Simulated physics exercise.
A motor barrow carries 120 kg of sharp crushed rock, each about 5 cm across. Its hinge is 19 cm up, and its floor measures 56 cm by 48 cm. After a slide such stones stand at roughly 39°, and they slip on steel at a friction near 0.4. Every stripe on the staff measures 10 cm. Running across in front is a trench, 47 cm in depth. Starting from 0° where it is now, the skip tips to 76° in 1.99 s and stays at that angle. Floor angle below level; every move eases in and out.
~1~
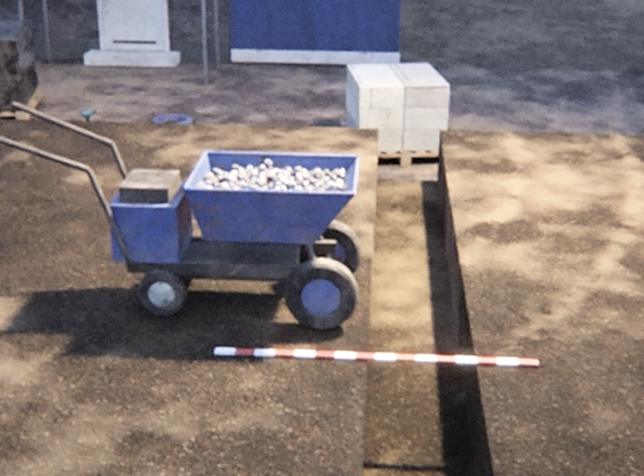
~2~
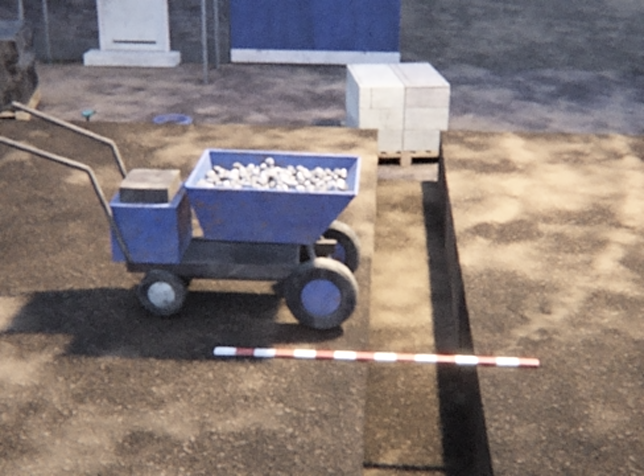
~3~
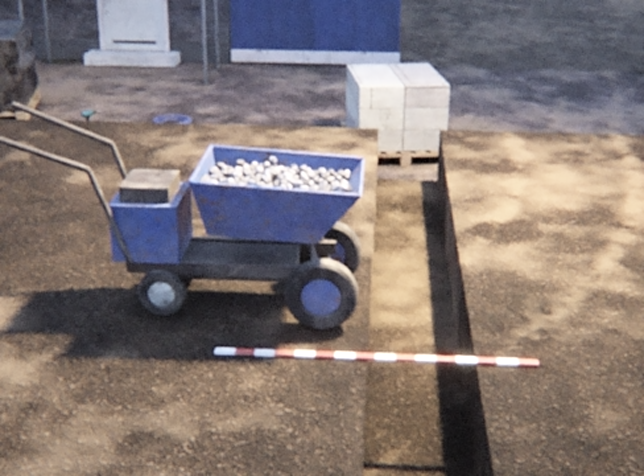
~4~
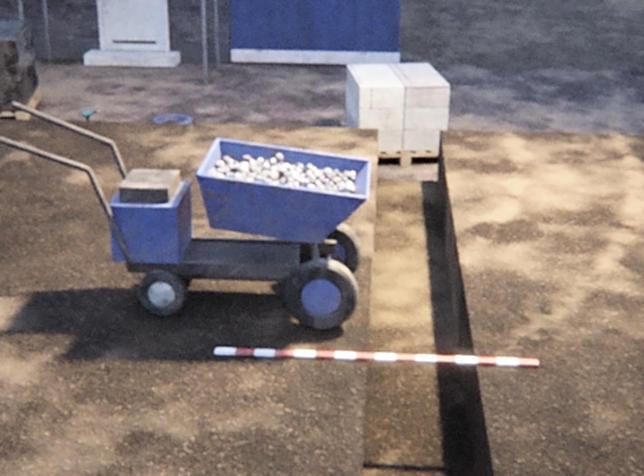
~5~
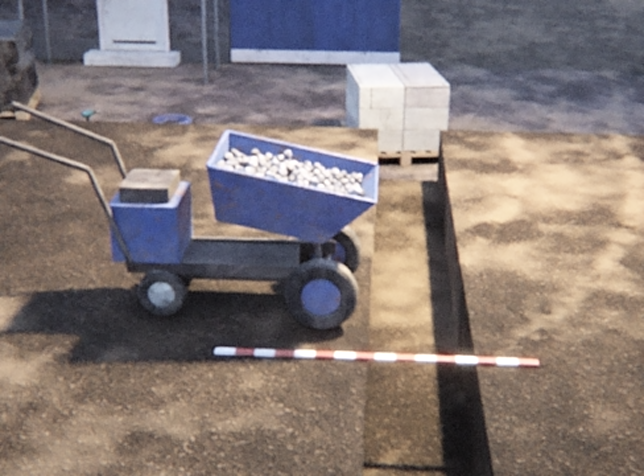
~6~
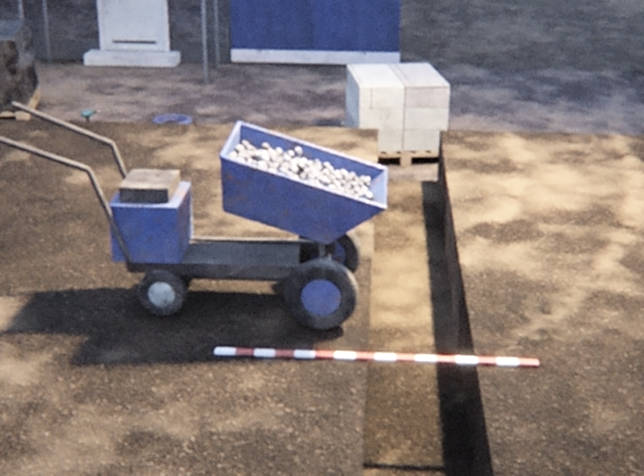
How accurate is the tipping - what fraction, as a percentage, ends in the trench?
Close to 77 in every hundred.
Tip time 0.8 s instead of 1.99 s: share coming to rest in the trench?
Close to 60 per cent then.
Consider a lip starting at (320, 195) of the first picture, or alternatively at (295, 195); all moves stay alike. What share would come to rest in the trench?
Roughly 100 per cent, then 100 per cent.
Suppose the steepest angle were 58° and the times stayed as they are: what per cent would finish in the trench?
It would be close to 15 percent.
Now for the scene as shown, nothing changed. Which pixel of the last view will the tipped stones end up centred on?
Their middle lands near (447, 369).
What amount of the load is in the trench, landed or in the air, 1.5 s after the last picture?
Some 25 per cent.
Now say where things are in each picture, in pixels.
The first picture shows lip at (354, 194), floor tilted 0°, highest stones at (265, 175).
In the second picture, the skip is at 1°, its lip at (356, 195); the top of the load is at (266, 174).
The third picture shows lip at (360, 196), floor tilted 3°, highest stones at (264, 172).
The fourth picture shows lip at (367, 199), floor tilted 7°, highest stones at (245, 166).
The fifth picture shows lip at (376, 203), floor tilted 11°, highest stones at (249, 161).
The sixth picture shows lip at (385, 208), floor tilted 17°, highest stones at (252, 152).
Then, 0.9 s after the last picture the floor is at 64°, 100 % in the skip; the foremost stones are at (438, 255).
Then, 1.5 s after the last picture the floor is at 76°, 57 % in the skip, 27 % in the trench, 16 % past the trench; the foremost stones are at (545, 313).
Then, 1.8 s after the last picture the floor is at 76°, 31 % in the skip, 45 % in the trench, 24 % past the trench; the foremost stones are at (576, 313).
Then, 3.8 s after the last picture the floor is at 76°, 0 % in the skip, 77 % in the trench, 23 % past the trench; the foremost stones are at (577, 314).
